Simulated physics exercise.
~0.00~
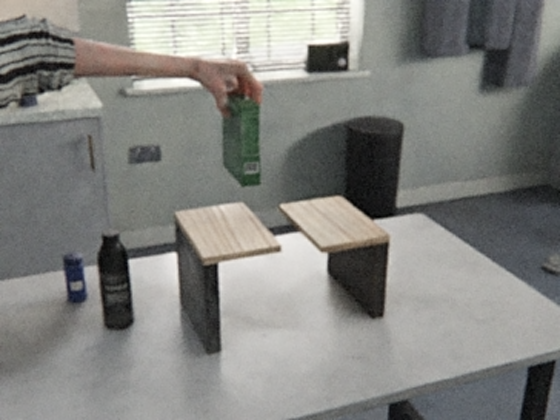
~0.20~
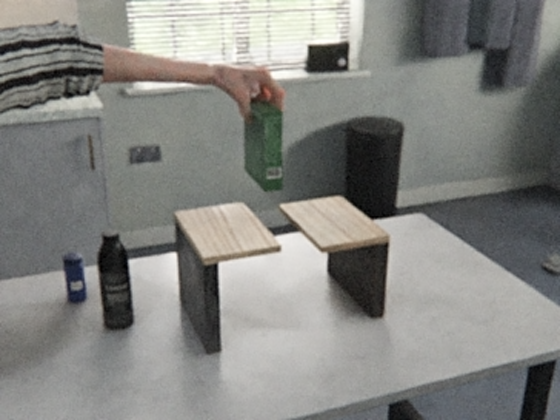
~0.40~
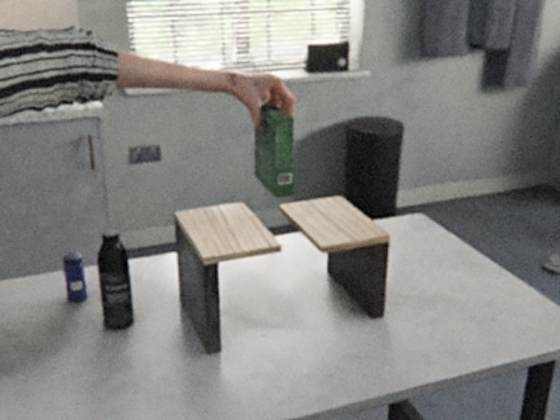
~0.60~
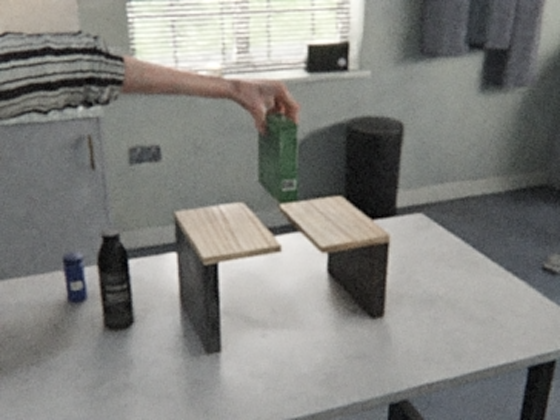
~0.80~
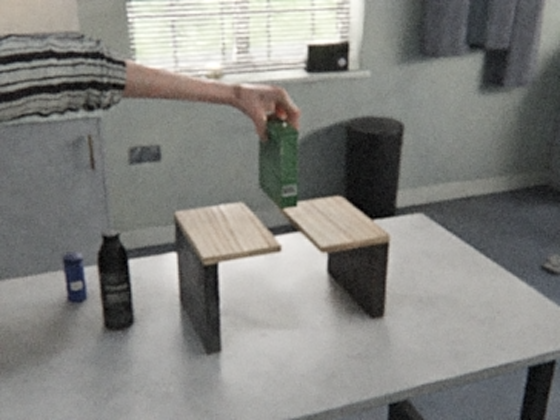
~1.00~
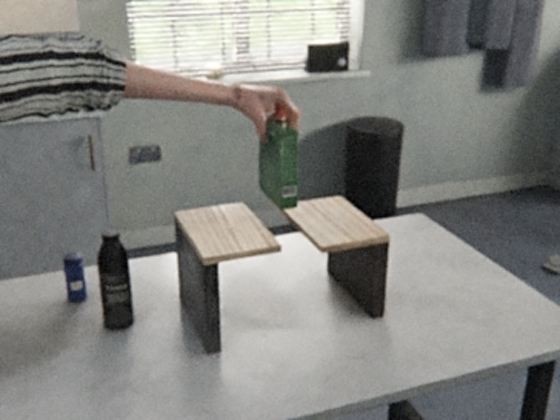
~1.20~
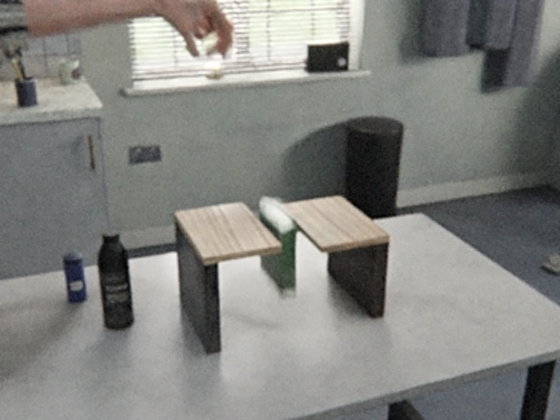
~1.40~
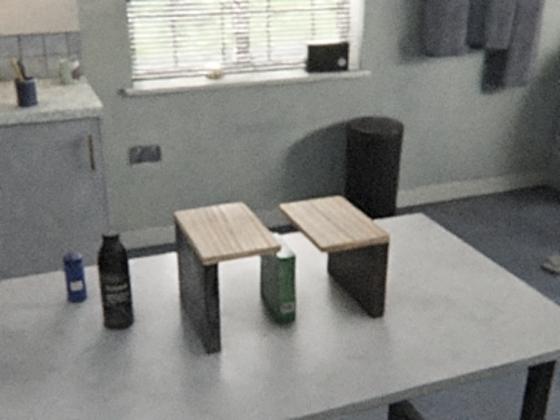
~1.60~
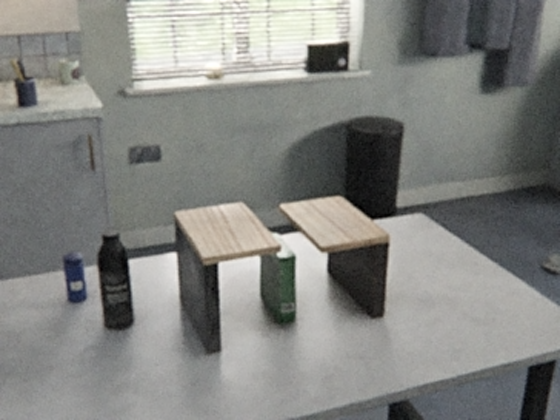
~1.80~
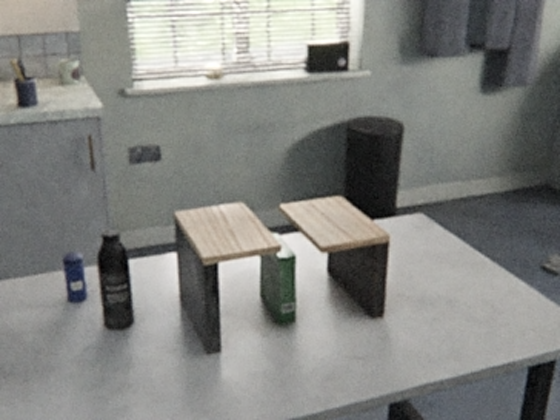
Green packet held by a hand over two wooden-topped stands, then released, dropping through the gap and standing upright on the table.
